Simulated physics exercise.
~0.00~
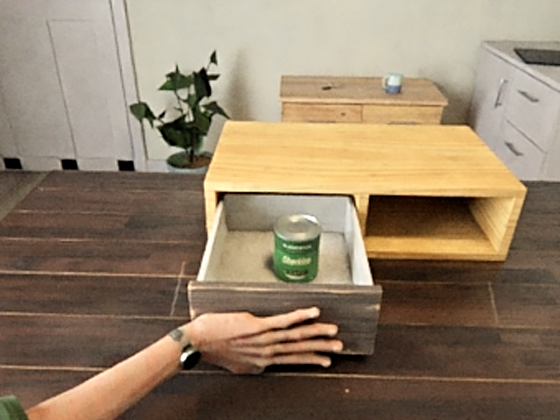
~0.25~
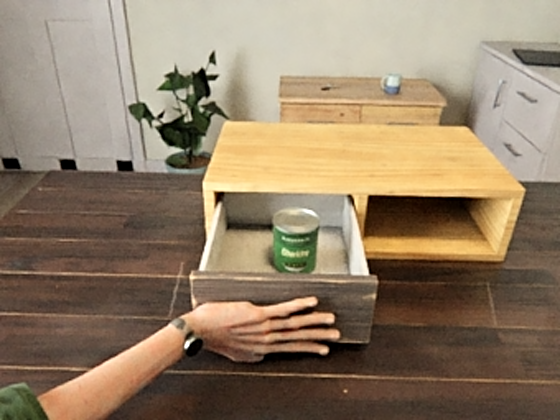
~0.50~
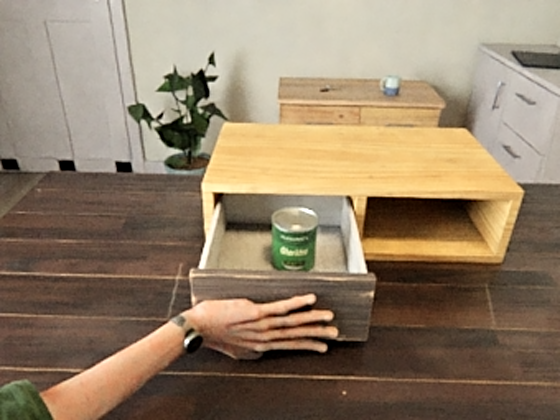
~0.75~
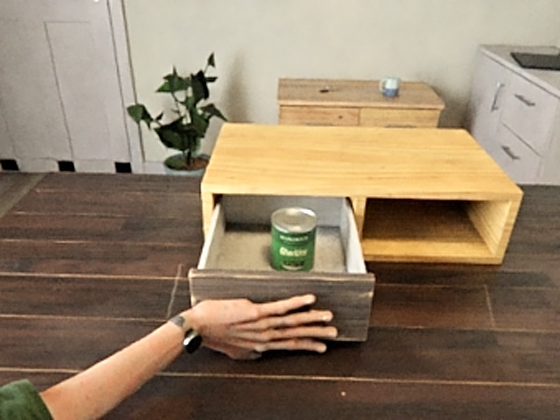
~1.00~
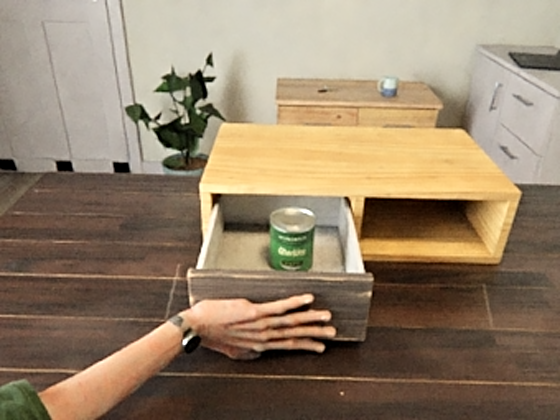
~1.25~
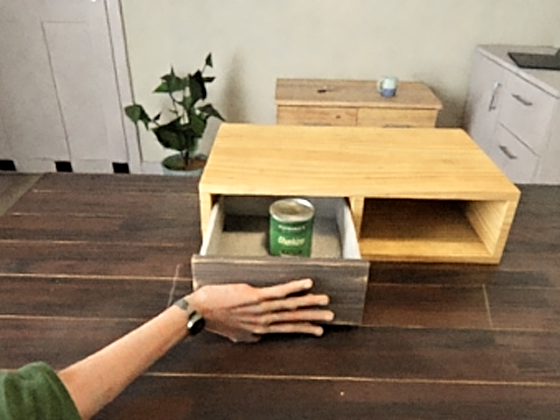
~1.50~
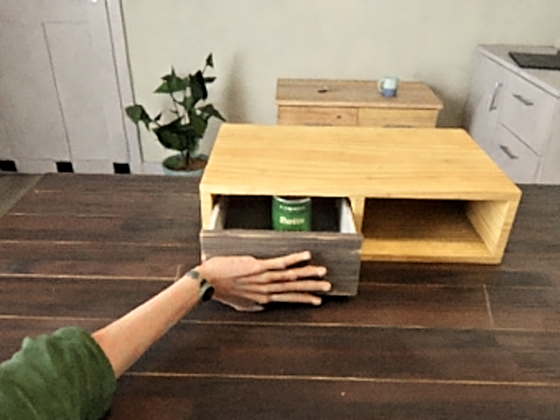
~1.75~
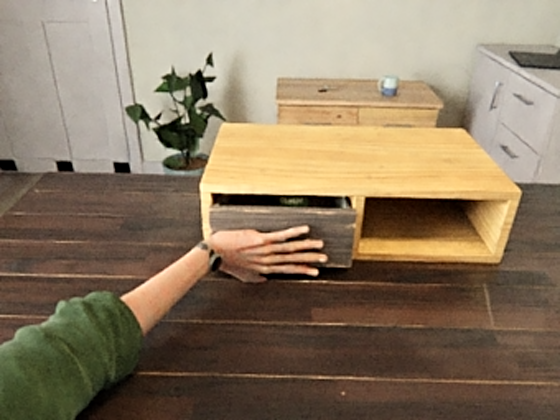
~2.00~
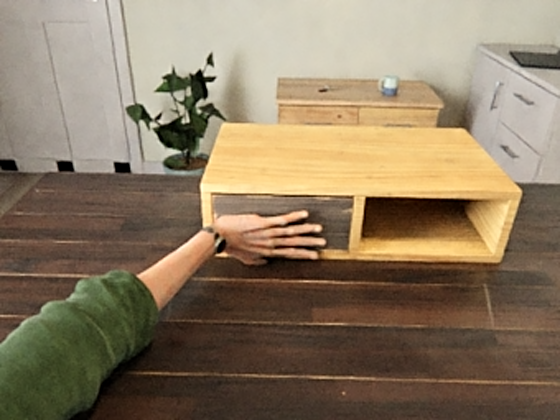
In a room, a hand pushes a drawer holding a green tin until it shuts flush.
